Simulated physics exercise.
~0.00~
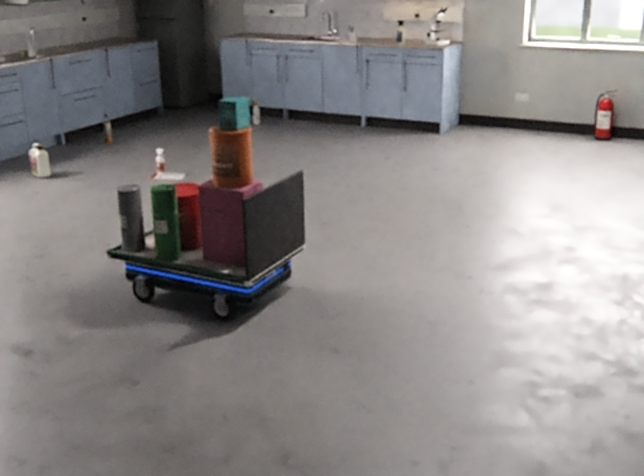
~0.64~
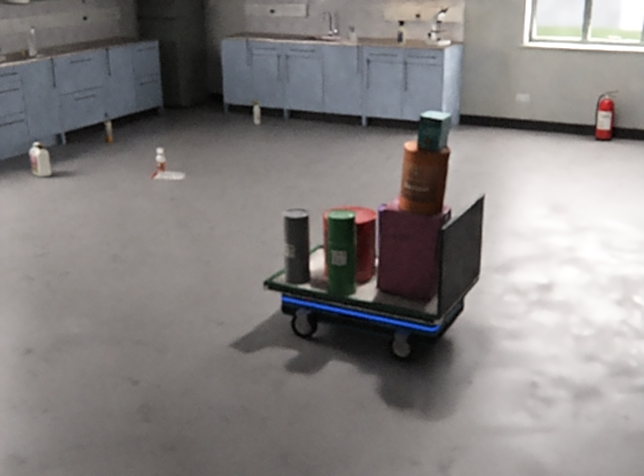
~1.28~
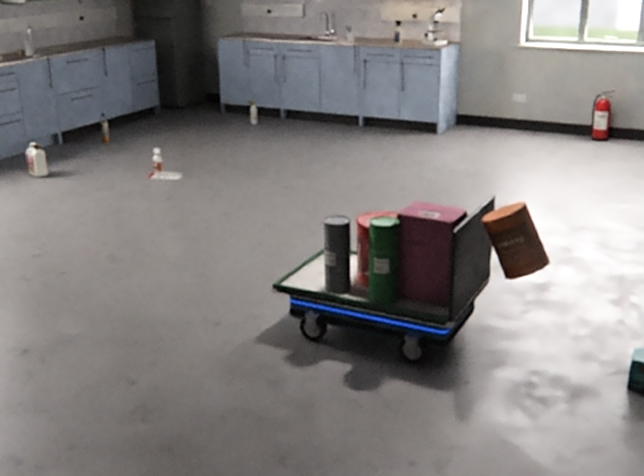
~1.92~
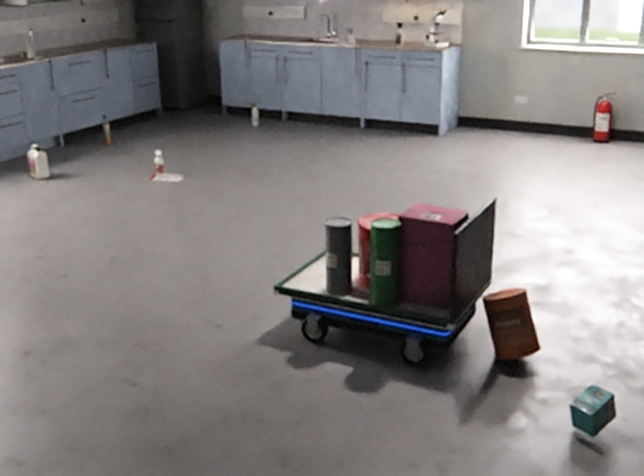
At the start, a low cart with a blue light strip carries canisters, a red pail and a pink box across a grey kitchen floor, with an orange pail and a turquoise box stacked on top. It rolls to the right and comes to a halt, while the grey and green canisters shift toward the dark front board. The turquoise box and orange pail pitch forward over the board. The box drops farther out, then comes back leftward, as the pail tumbles down upside down. Finally, both are off the cart, while the grey and green canisters remain upright aboard.
